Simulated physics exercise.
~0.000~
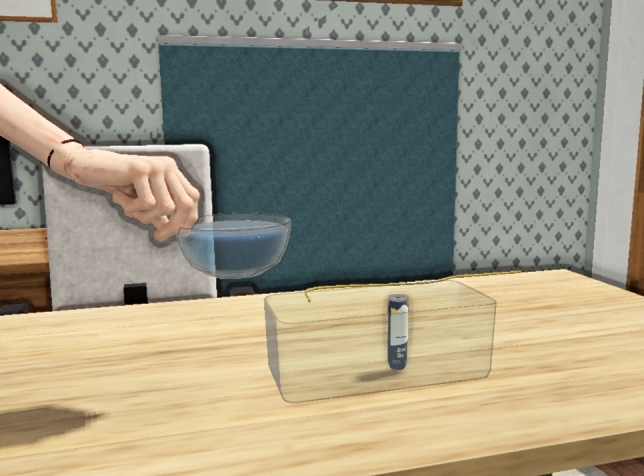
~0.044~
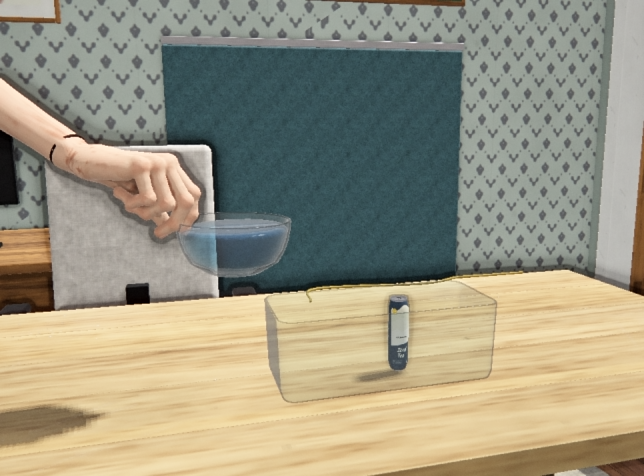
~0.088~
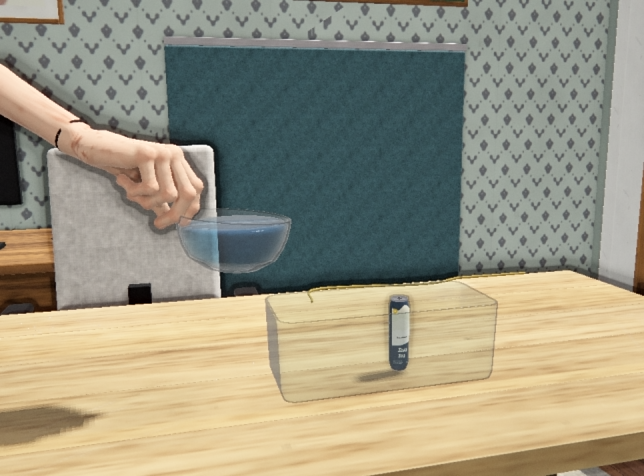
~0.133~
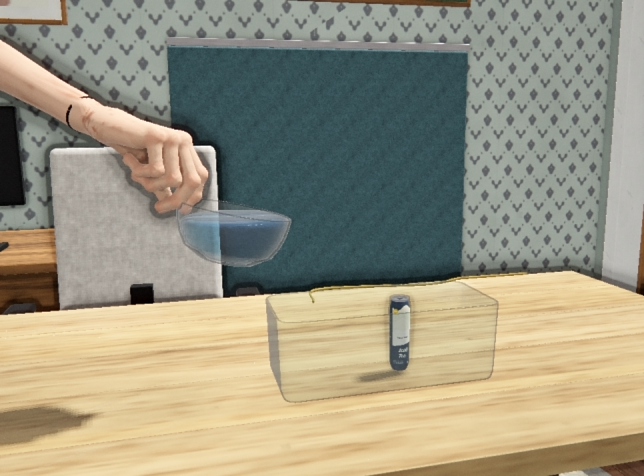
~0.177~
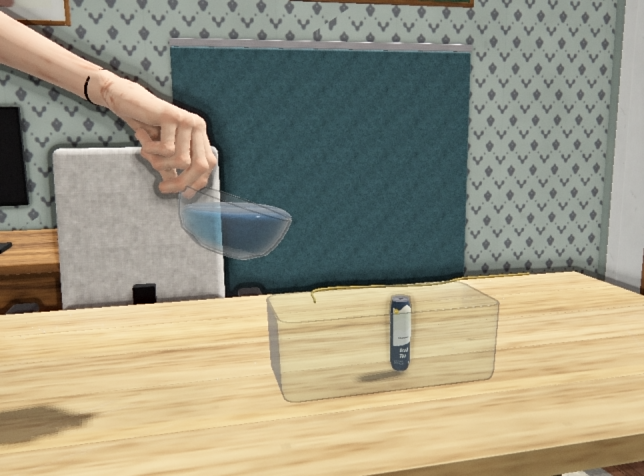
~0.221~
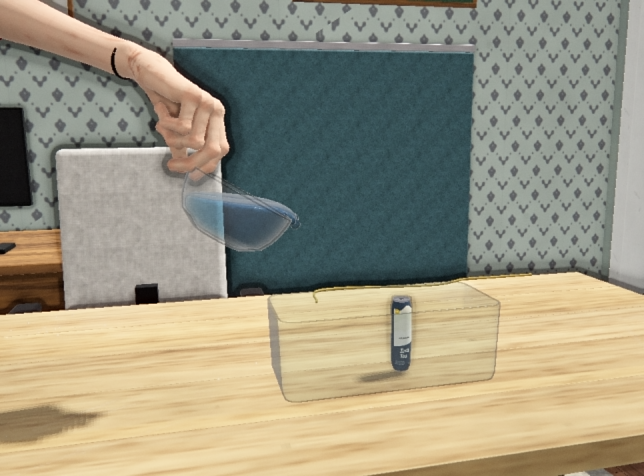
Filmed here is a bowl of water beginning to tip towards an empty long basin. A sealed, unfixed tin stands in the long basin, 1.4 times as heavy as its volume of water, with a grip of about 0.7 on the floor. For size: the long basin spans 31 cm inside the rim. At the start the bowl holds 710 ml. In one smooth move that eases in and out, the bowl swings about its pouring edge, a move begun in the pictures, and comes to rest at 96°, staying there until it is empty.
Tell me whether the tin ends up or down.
Tipped over.
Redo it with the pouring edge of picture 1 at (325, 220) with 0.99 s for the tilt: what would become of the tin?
Then it stays on its base.
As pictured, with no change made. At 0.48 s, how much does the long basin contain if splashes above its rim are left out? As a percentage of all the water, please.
Roughly 12 per cent.
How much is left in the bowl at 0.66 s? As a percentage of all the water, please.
I'd estimate some 1 per cent.
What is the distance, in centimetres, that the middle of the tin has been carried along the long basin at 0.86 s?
Measured centre to centre, about 1 cm.
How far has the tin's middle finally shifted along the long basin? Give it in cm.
Roughly 5.0 cm.
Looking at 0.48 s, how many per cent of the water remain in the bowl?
About 28 per cent.
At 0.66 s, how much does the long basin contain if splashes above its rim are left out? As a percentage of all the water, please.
The share is close to 88 percent.
Then, 0.48 s in, the tilt is 90° and 27 per cent is still to pour; the tin stands where it began.
Then, 0.66 s in, the tilt is 96° and 1 per cent is still to pour; the tin stands 1 cm from where it began.
Then, 0.86 s in, the tilt is 96° and 0 per cent is still to pour; the tin leans 6°.
Then, 1.07 s in, the tilt is 96° and 0 per cent is still to pour; the tin leans 49°.
Finally, the tin lies on its side.
